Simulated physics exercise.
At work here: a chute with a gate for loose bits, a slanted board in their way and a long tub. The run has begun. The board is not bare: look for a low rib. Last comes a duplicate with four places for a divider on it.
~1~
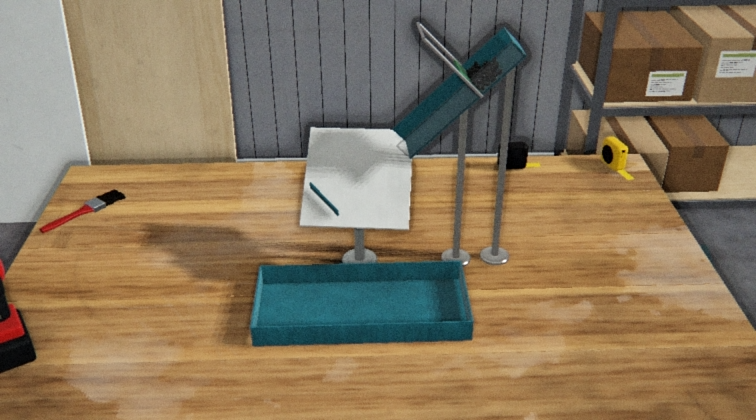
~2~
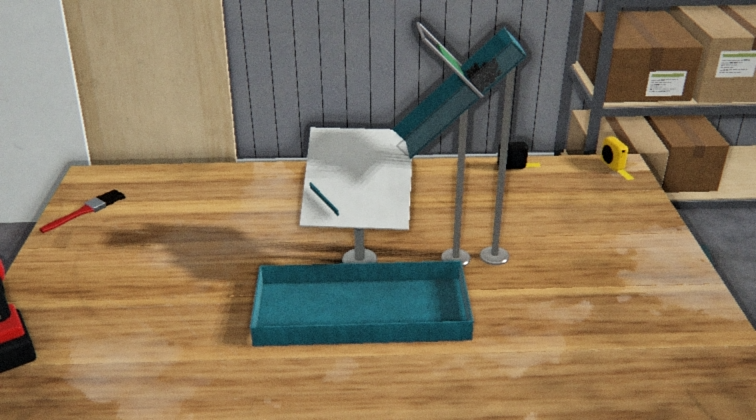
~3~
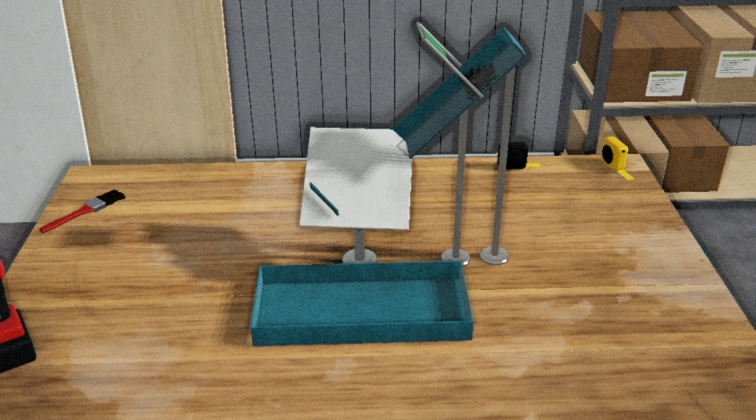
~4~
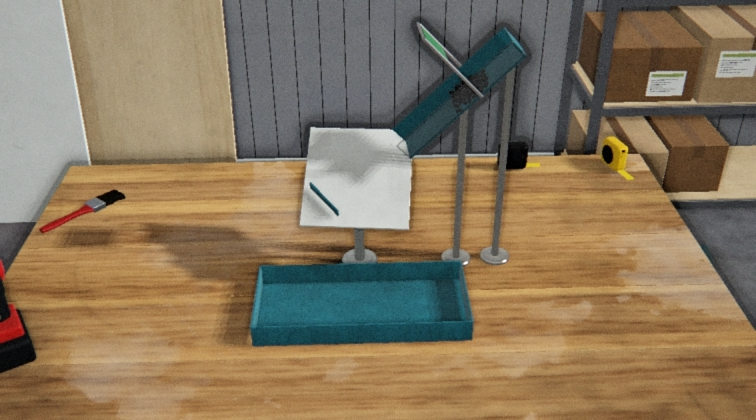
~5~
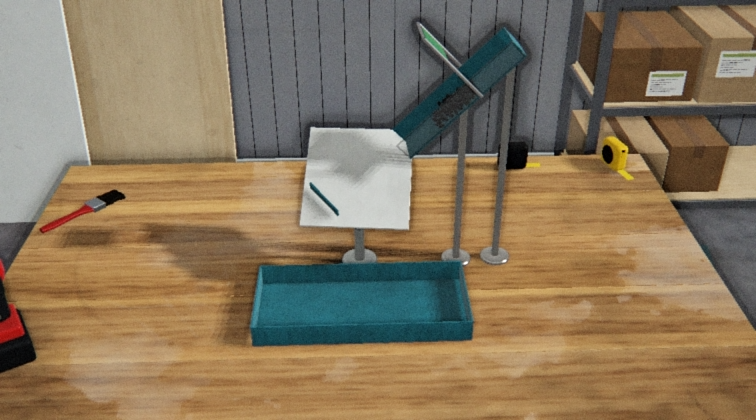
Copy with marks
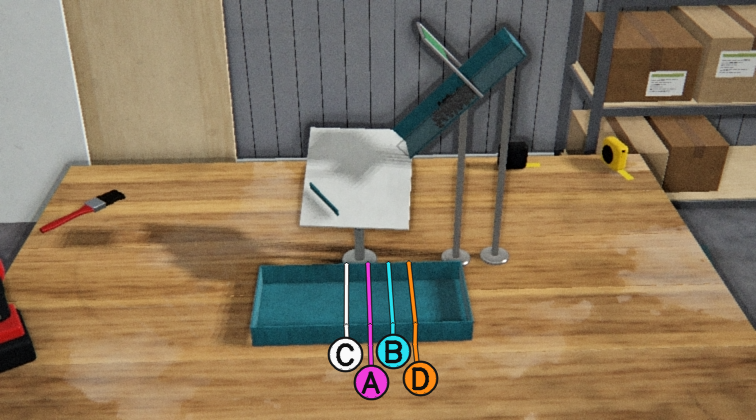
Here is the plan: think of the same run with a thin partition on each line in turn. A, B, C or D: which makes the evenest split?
C works best here.
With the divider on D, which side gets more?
Left.
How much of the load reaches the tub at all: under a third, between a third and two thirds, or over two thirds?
Over two thirds.
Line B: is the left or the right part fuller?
The left side.
On the marked copy, line A crosses the front rim at (370, 324); line B crosses the front rim at (392, 324); line C crosses the front rim at (346, 325); line D crosses the front rim at (415, 323).
For line A, of what is caught, nearly all on the left of the divider, a small part on the right.
For line B, of what is caught, all on the left of the divider, none on the right.
For line C, of what is caught, about half on the left of the divider, about half on the right.
For line D, of what is caught, all on the left of the divider, none on the right.
